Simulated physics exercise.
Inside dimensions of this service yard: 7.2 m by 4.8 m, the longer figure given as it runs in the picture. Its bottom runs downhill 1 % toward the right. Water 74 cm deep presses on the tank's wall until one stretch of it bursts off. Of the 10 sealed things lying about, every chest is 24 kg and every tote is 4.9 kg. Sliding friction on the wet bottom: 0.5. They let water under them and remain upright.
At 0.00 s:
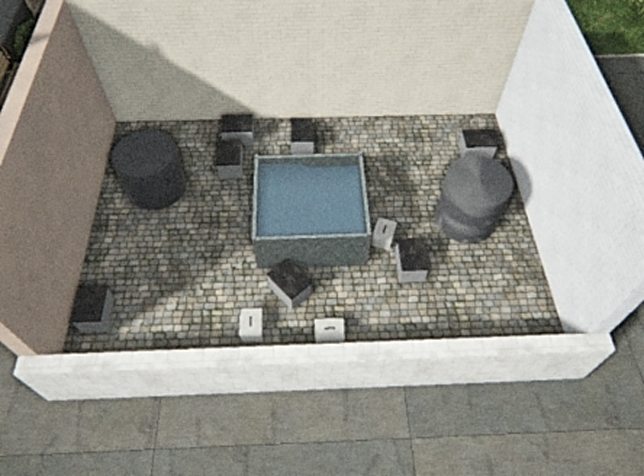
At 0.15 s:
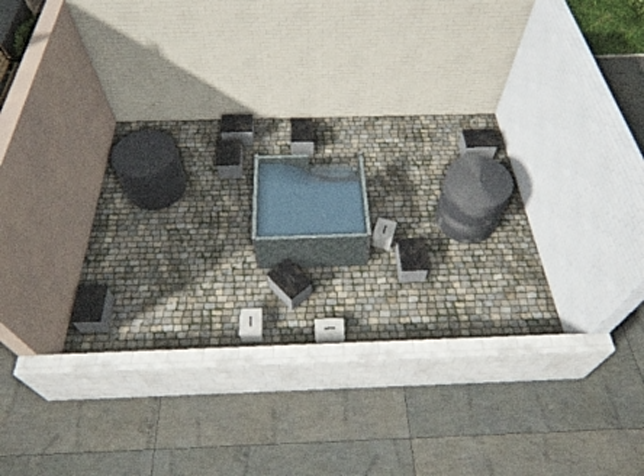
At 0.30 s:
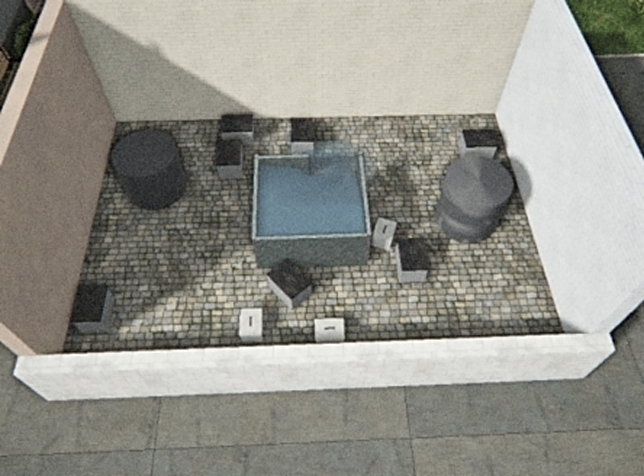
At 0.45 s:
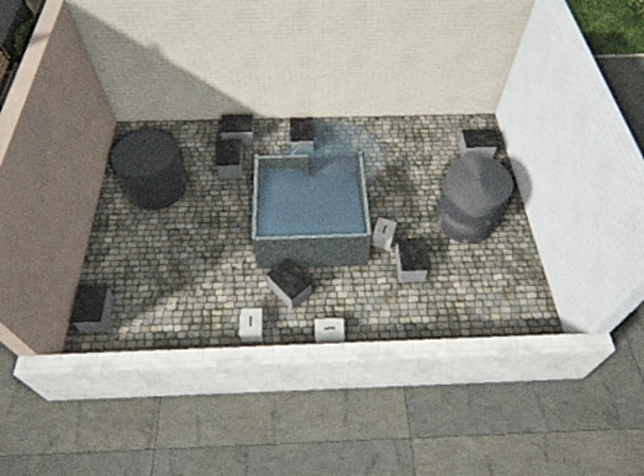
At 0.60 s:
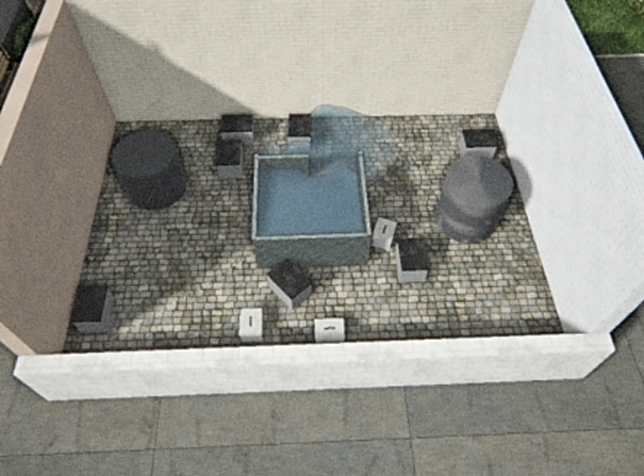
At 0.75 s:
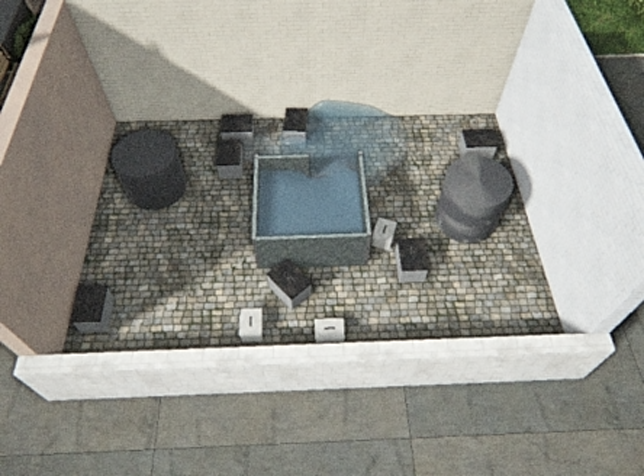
Water slopped over the back edge of the square pool in the walled yard and spread across the cobbles behind it, nudging one dark-topped box slightly back while the other things stayed put.
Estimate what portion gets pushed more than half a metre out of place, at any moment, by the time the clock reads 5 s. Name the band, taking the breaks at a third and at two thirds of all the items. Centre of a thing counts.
Looks like the lowest band.
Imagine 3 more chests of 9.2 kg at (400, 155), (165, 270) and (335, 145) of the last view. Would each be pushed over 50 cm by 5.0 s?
Above, below, above.
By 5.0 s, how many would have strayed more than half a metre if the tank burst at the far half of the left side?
The count would be 3.
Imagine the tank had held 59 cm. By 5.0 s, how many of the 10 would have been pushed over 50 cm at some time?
Then 3.
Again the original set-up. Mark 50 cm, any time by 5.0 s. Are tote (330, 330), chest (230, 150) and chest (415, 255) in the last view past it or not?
Well, in that order it's not reaching it, not reaching it, not reaching it.
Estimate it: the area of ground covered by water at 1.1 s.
Roughly 7.5 m2.
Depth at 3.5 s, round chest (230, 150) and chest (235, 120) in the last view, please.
4 and 5 cm.
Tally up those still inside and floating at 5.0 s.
At that instant the tally stands at 1.
After 1.1 s 1 of 10 are over 50 cm from their spots; 0 afloat.
After 2.2 s 1 of 10 are over 50 cm from their spots; 0 afloat.
After 3.5 s 3 of 10 are over 50 cm from their spots; 0 afloat.
After 5.0 s 3 of 10 are over 50 cm from their spots, and 3 have been at some point; 1 afloat.
